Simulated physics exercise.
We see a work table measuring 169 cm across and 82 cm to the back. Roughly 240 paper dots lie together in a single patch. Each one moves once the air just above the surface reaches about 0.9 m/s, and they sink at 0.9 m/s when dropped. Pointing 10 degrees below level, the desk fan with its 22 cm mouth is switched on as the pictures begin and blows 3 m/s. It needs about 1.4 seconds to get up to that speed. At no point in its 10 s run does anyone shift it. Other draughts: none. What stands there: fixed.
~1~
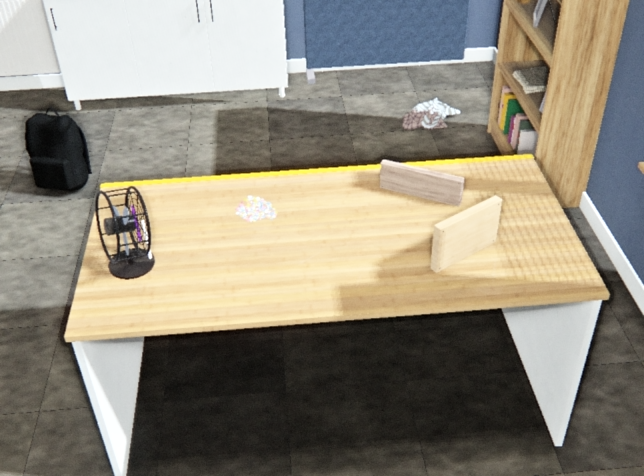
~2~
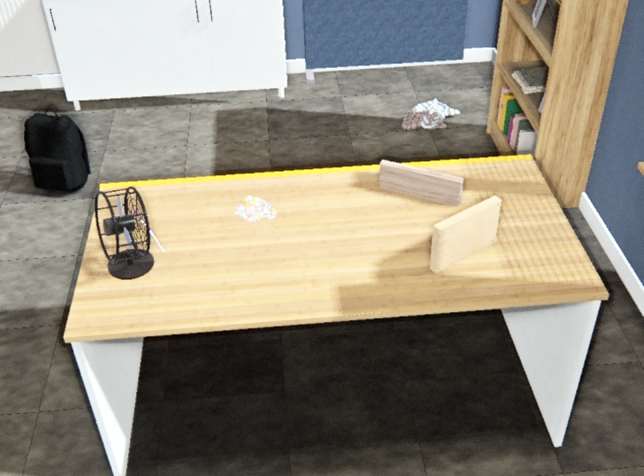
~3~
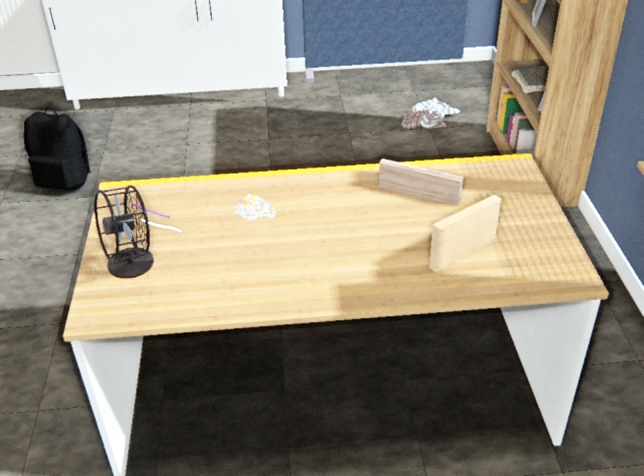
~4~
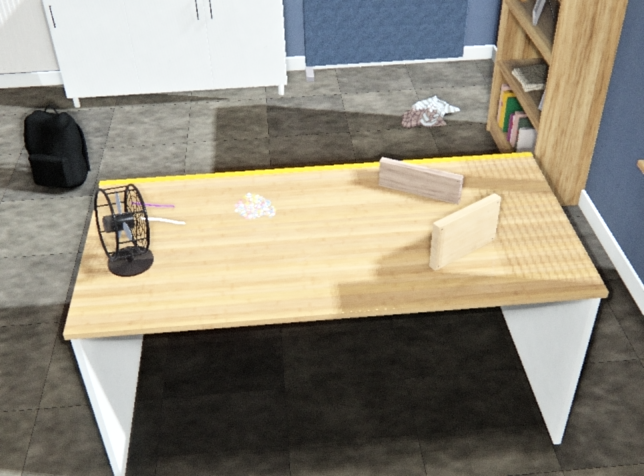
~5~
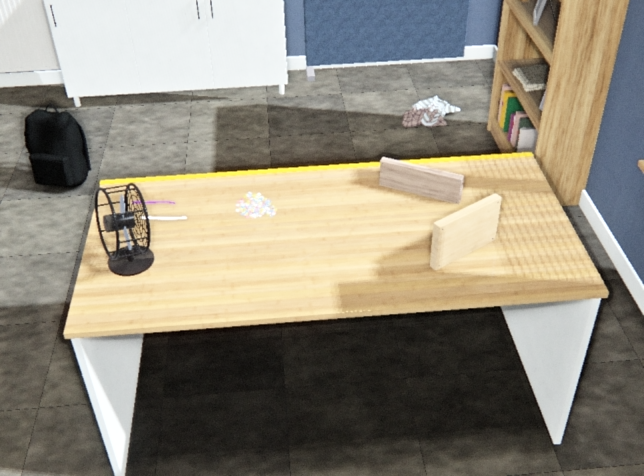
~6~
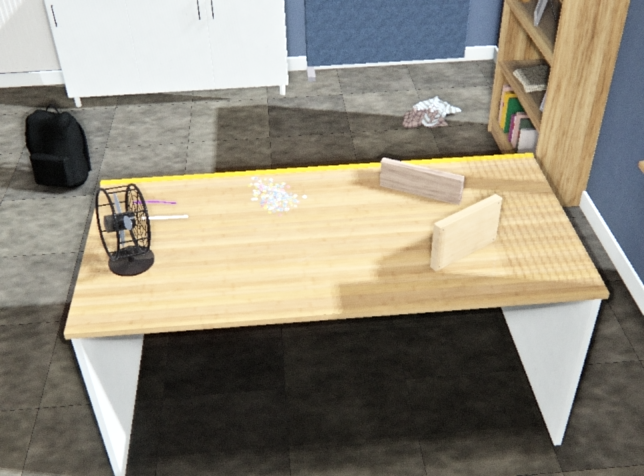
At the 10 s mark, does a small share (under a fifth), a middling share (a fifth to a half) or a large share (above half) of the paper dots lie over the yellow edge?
A large share.
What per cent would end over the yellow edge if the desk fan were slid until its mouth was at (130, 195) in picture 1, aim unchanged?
30 per cent.
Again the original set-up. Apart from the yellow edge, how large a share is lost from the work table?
Estimated share: Around 2 %.
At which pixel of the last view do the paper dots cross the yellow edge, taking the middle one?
At about (316, 167).
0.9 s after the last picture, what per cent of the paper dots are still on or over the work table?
About 2 %.
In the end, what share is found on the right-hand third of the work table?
0 %.
Then, 0.9 s after the last picture, 2 % are on the move or not yet settled, 98 % are over the yellow edge.
Then, 2.1 s after the last picture, 1 % are on the move or not yet settled, 98 % are over the yellow edge.
Then, 4.4 s after the last picture, 0 % are on the move or not yet settled, 98 % are over the yellow edge.
Then, 8.9 s after the last picture, at the end, 98 % are over the yellow edge.
